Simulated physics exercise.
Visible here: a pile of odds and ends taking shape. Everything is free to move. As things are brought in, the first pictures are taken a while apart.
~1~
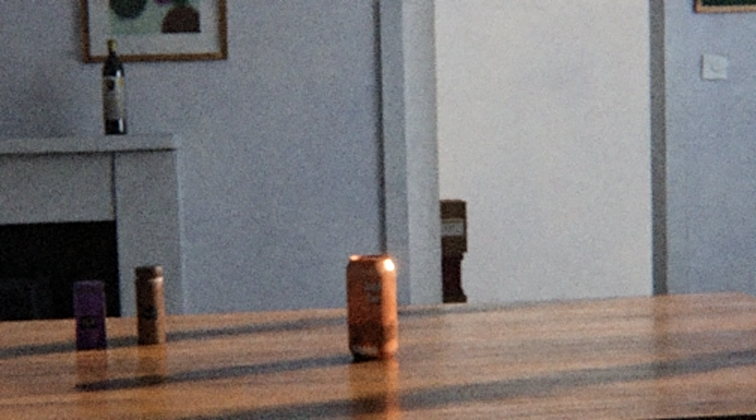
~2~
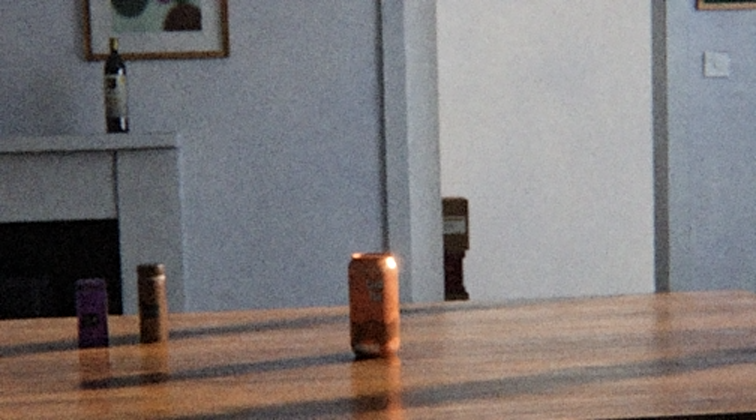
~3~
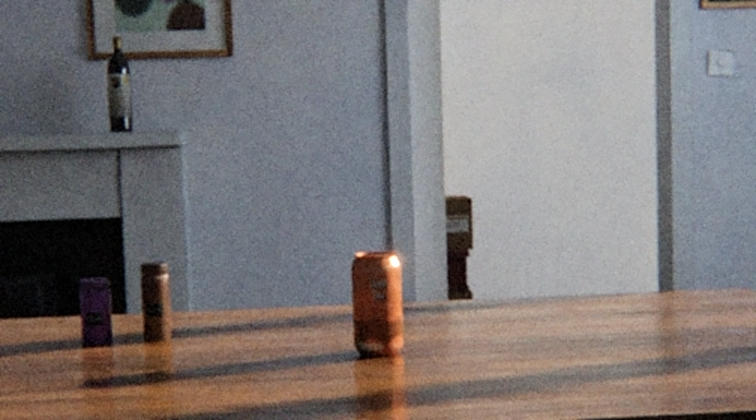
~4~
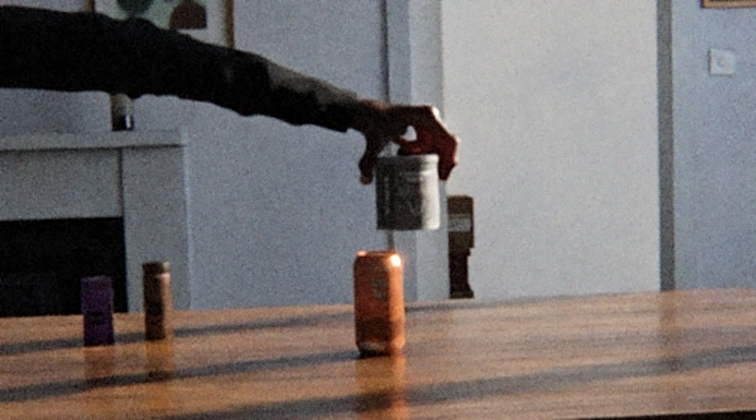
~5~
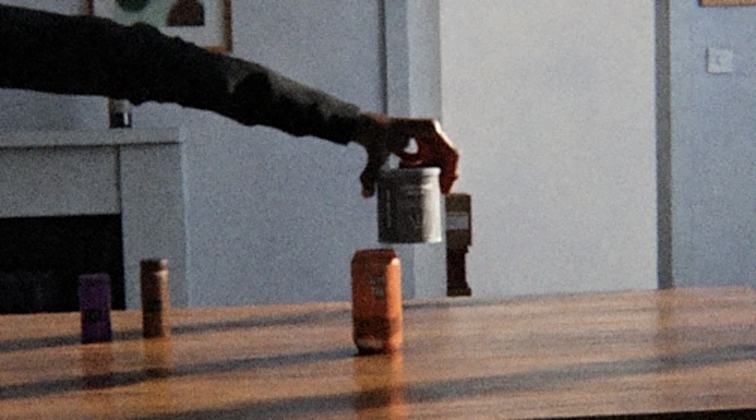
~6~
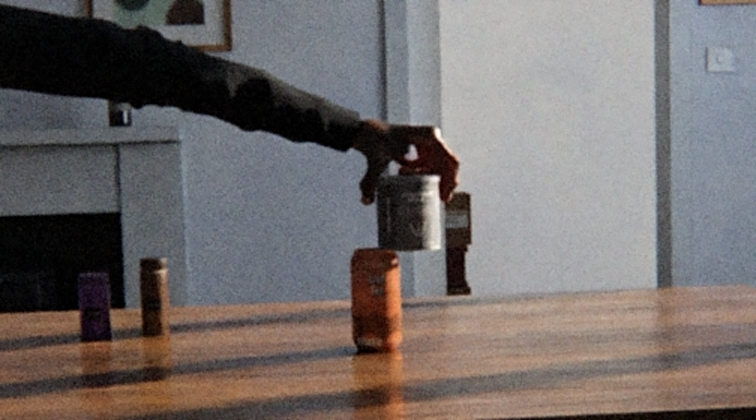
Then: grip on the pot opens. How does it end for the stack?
It ends with the stack collapsed.
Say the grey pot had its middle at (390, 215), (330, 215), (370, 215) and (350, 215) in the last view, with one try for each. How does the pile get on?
The pile does not fall on try one, goes down on try two, does not fall on try three and does not fall on try four.
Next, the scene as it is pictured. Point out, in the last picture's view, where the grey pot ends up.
End spot: Near (475, 314).
Then, 0.30 s later than the last frame, grey pot now fallen.
Then, 0.40 s later than the last frame, things are still on the move.
Then, 1.30 s later than the last frame, nothing new.
When it is over, fallen, grey pot; the other 3 as before. End places, in pixels of the last picture, grey pot near (475, 314). The pile loses its balance.
